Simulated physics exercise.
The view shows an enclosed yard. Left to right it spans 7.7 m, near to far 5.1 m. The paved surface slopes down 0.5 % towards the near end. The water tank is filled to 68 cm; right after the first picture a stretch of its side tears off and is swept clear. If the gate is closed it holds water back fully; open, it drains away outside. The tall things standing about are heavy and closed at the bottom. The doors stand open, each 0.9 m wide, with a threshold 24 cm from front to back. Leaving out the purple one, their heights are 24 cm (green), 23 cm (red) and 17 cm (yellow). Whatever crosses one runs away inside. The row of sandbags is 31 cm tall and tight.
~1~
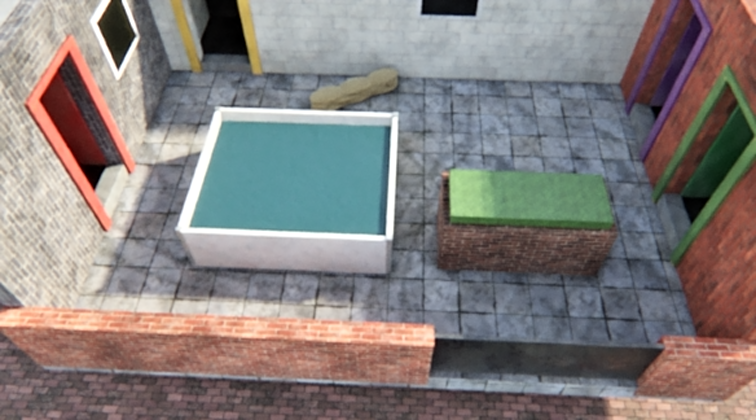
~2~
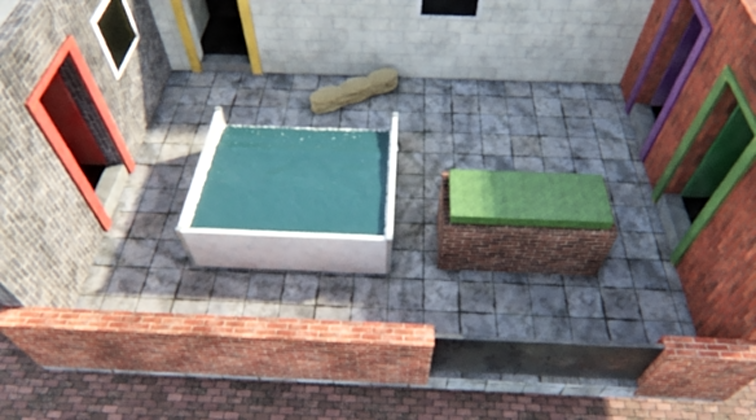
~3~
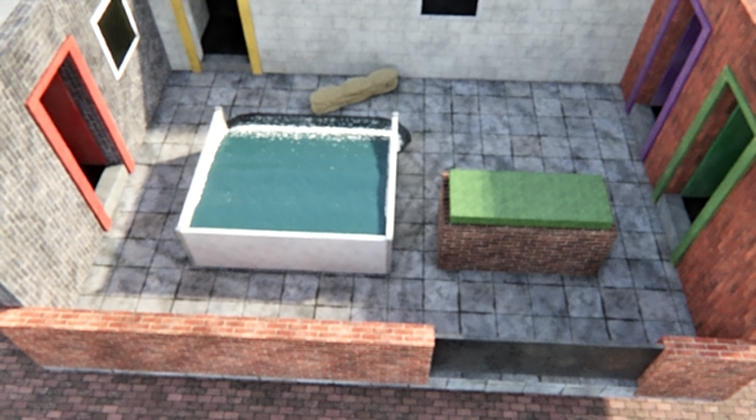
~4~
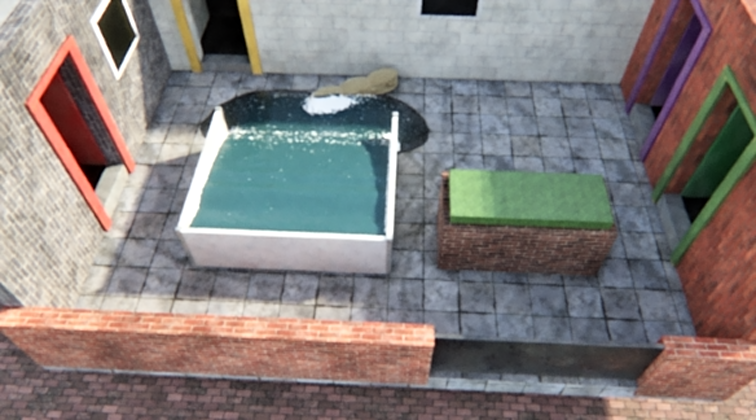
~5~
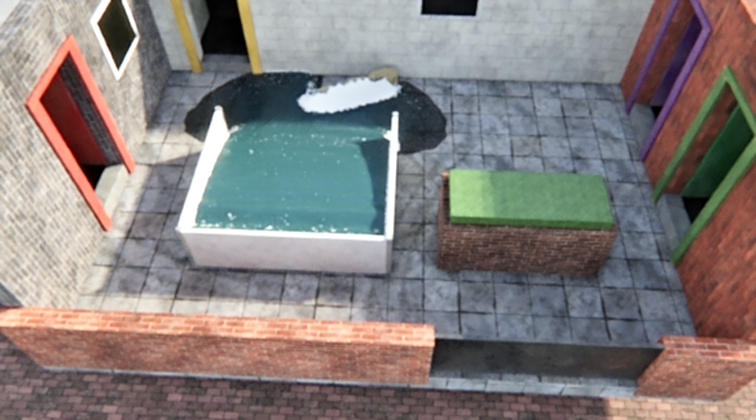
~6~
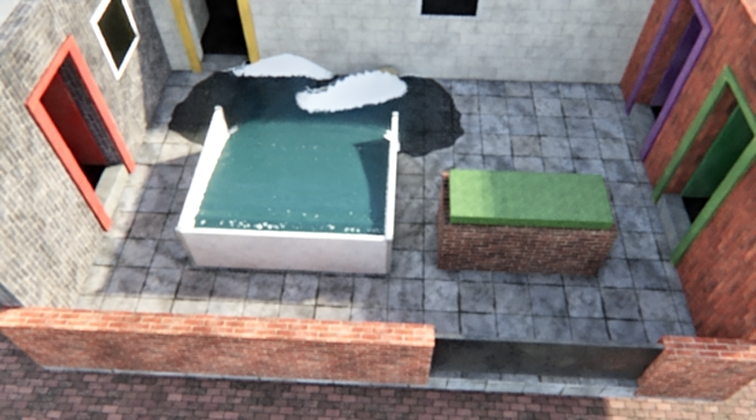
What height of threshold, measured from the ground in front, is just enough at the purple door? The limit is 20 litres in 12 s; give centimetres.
Close to 24 cm is just enough.
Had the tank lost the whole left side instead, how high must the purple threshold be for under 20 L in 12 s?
Then roughly 9.0 cm.
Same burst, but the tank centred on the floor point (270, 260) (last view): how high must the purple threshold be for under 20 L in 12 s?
Then roughly 19 cm.
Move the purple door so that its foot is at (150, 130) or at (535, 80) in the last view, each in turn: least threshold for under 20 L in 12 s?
Roughly 17 and 8.5 cm.
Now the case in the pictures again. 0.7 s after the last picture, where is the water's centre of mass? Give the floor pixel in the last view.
Near (313, 153).
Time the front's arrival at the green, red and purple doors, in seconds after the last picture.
Arrival: Green 2.2 s, red 1.6 s, purple 1.4 s.
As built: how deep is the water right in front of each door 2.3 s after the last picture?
In cm: Green 4, red 7, purple 30, yellow 29.
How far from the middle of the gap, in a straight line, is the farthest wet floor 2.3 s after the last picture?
Some 5.2 m out.
Then, 0.7 s after the last picture water covers 25 % of the floor, deepest (46 cm) near (332, 112); it has not reached the purple door.
Then, 2.3 s after the last picture water covers 60 % of the floor, deepest (36 cm) near (173, 71); 30 cm at the purple door, 4 litres in over its 25 cm threshold.
Then, 11.3 s after the last picture water covers 95 % of the floor, deepest (14 cm) near (608, 107); 13 cm at the purple door, 14 litres in over its 25 cm threshold.
At the purple door as built, the water peaked near 30 cm, 2.3 s after the last picture.
Run again over the same 12 s with other heights there, 42 litres in over 20.5 cm, 5 litres over 28 cm. The limit of 20 litres is kept from about 24 cm up.
